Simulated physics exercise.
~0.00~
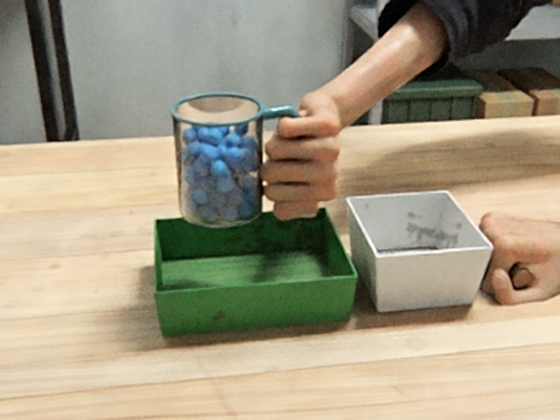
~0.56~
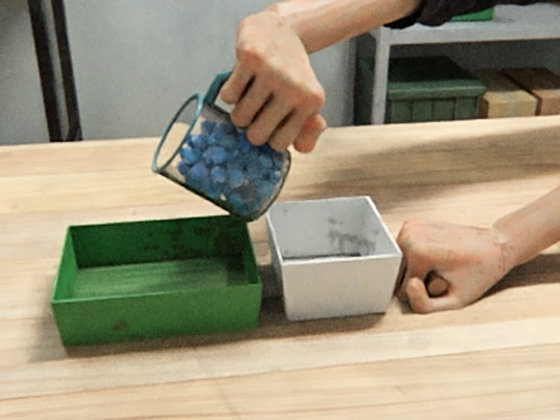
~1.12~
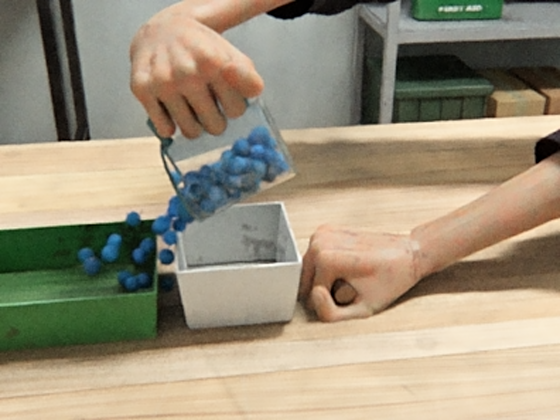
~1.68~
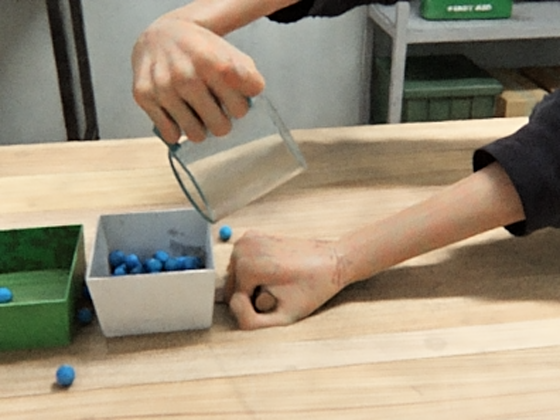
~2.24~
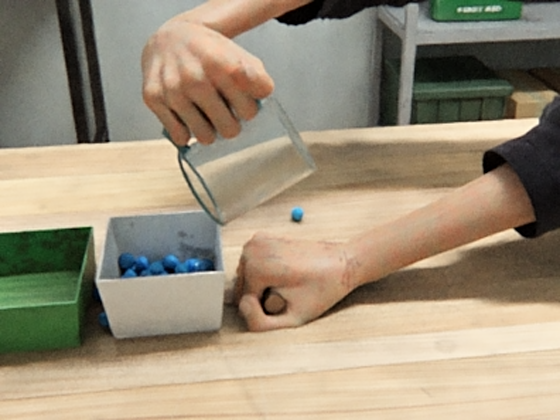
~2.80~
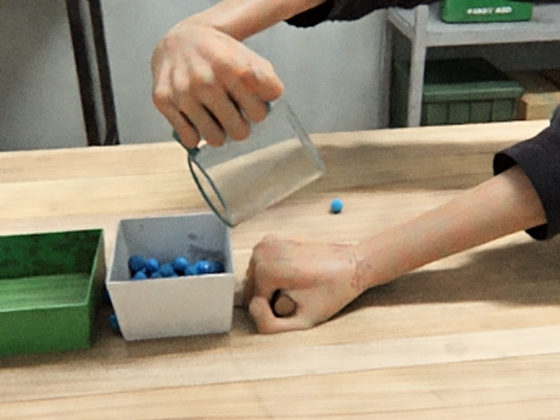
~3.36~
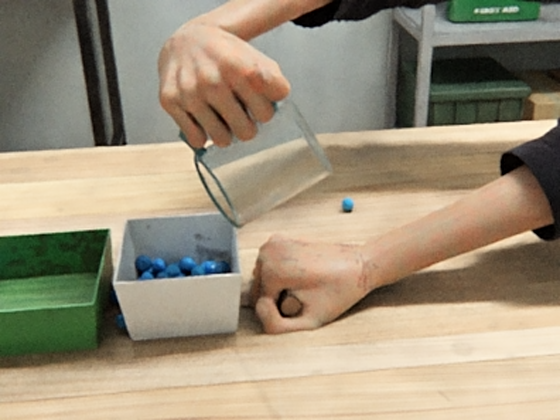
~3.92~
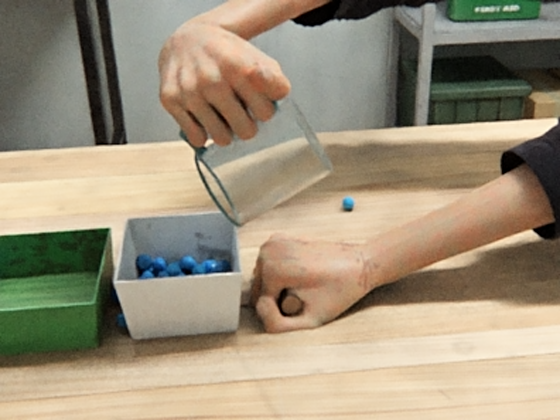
Blue balls tipping from a hand-held clear cup as joined green and white trays slide left, most landing in the white one.
